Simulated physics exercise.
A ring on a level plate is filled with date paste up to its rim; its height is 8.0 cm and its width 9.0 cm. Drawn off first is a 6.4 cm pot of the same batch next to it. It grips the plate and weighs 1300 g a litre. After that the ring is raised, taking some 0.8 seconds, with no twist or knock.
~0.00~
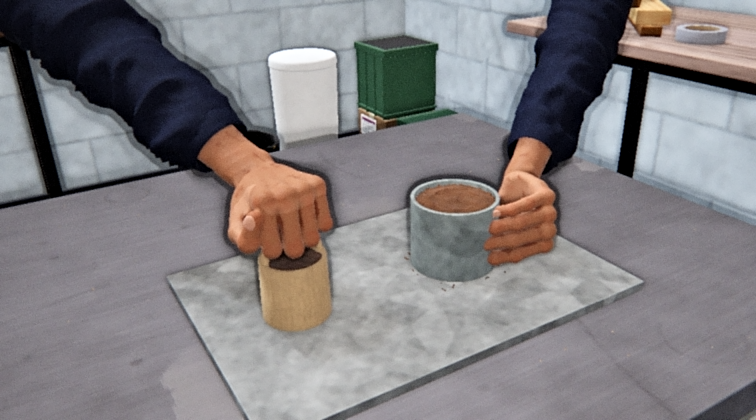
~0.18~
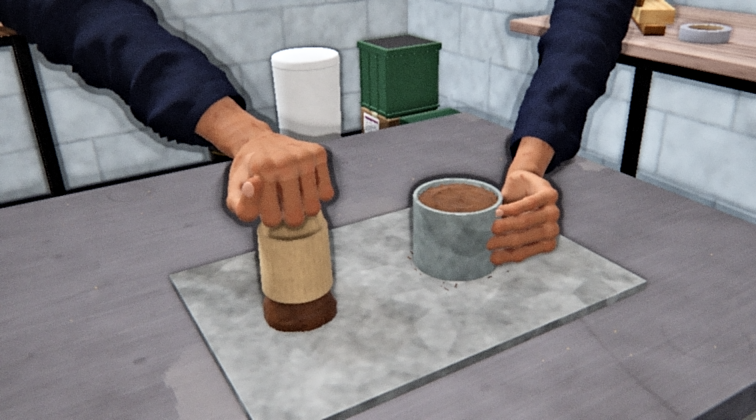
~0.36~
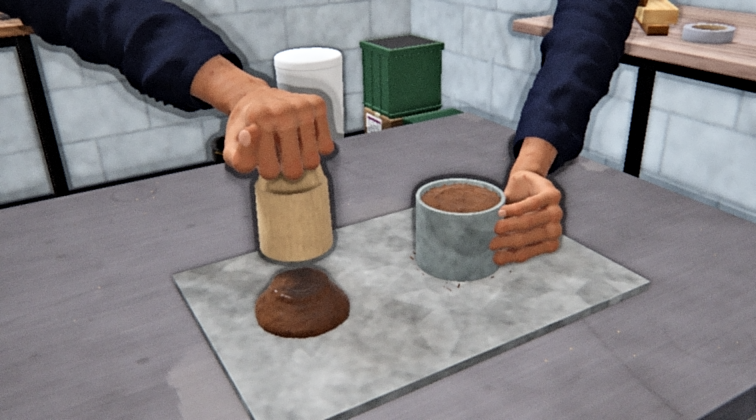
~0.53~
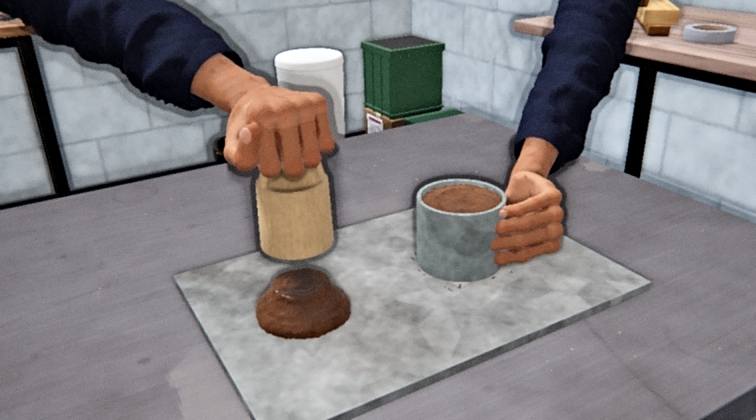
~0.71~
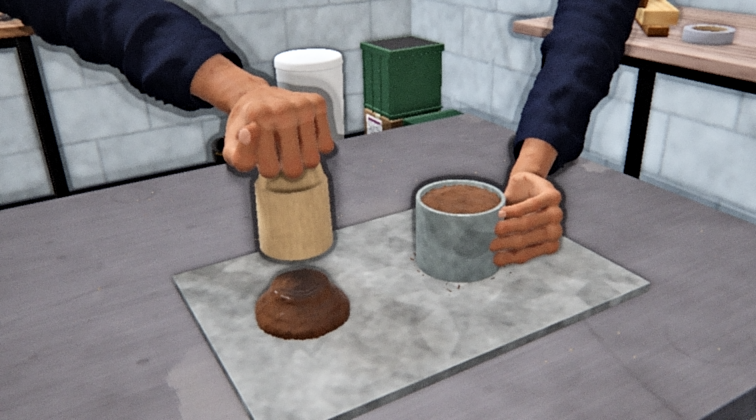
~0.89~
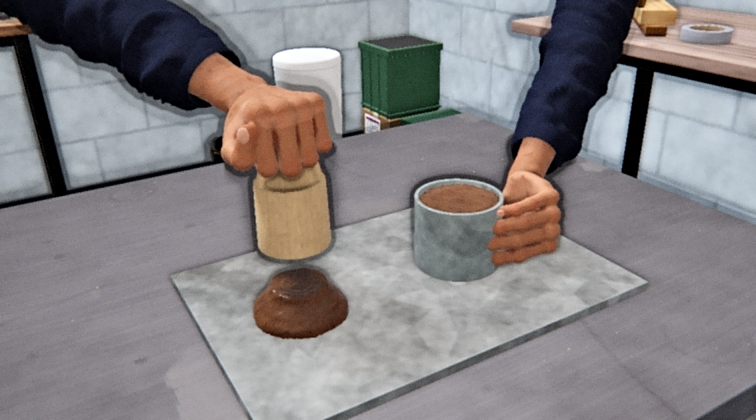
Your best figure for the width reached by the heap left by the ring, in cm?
That works out near 15.3 centimetres.
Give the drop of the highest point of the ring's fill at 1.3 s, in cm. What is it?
Some 3.5 cm.
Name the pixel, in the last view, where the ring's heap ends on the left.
Around (391, 260).
After 1.1 s, the ring is up 2.1 cm; the date paste has come down 0.4 cm to 7.6 cm and is 10 cm wide.
After 1.3 s, the ring is up 5.2 cm; the date paste has come down 3.3 cm to 4.7 cm and is 15 cm wide.
After 1.5 s, the ring is up 8.3 cm; the date paste has come down 3.6 cm to 4.4 cm and is 15 cm wide.
After 1.7 s, the ring is clear; the date paste has come down 3.6 cm to 4.4 cm and is 15 cm wide.
After 2.1 s, at rest, the ring is clear; the date paste has come down 3.6 cm to 4.4 cm and is 15 cm wide.
